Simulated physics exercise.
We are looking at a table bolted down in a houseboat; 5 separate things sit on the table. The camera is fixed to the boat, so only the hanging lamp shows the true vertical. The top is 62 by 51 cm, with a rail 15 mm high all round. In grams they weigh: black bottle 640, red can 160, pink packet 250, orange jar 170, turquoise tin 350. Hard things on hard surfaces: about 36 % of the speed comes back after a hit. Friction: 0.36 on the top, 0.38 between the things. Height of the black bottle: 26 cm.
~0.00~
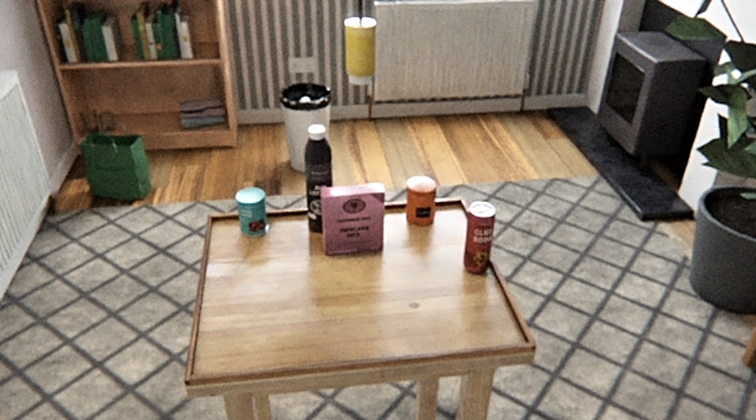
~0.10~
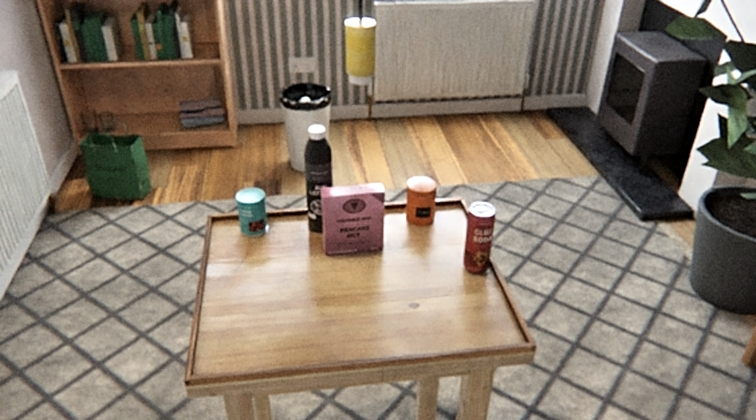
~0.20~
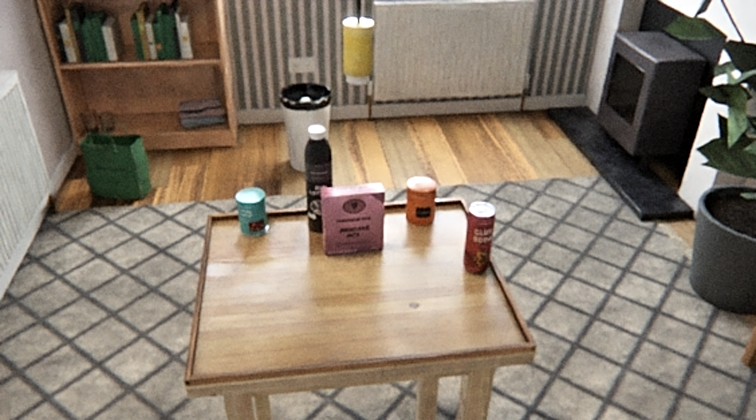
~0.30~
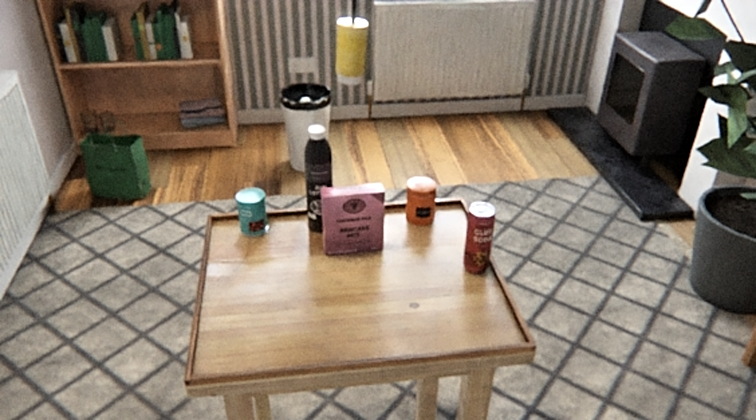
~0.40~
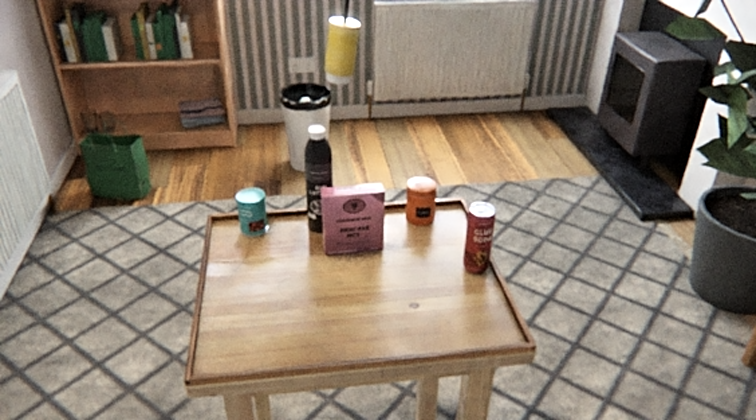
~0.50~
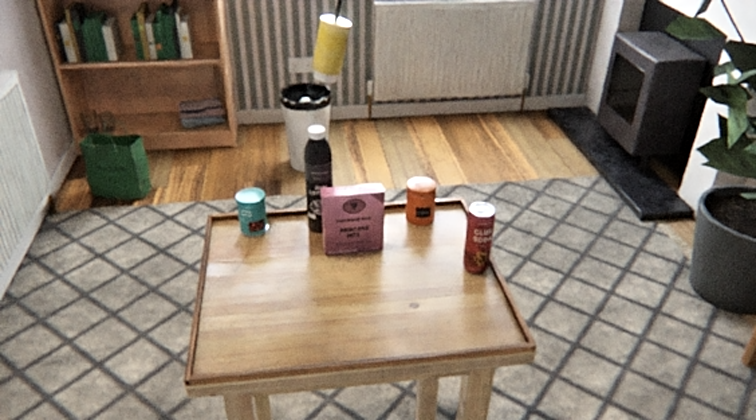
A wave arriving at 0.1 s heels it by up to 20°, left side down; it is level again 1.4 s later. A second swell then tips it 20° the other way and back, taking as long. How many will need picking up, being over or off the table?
Things lost: One.
After 1.00 s, heel 16°, left side down; black bottle tipped 37° from how it sat near (282, 185).
After 1.20 s, heel 8°, left side down; black bottle tipped 54° from how it sat near (255, 198); turquoise tin slid 6 cm.
After 1.50 s, boat level; black bottle on its side near (242, 240); turquoise tin slid 7 cm.
After 2.40 s, heel 16°, right side down; black bottle on its side near (248, 261); turquoise tin slid 7 cm.
At rest (3.8 s), tipped over on the table, black bottle; not toppled but over 5 cm from the start, turquoise tin; the other 3 in place, give or take 5 cm. Seen from the same camera at the end, black bottle near (248, 268), red can near (479, 239).
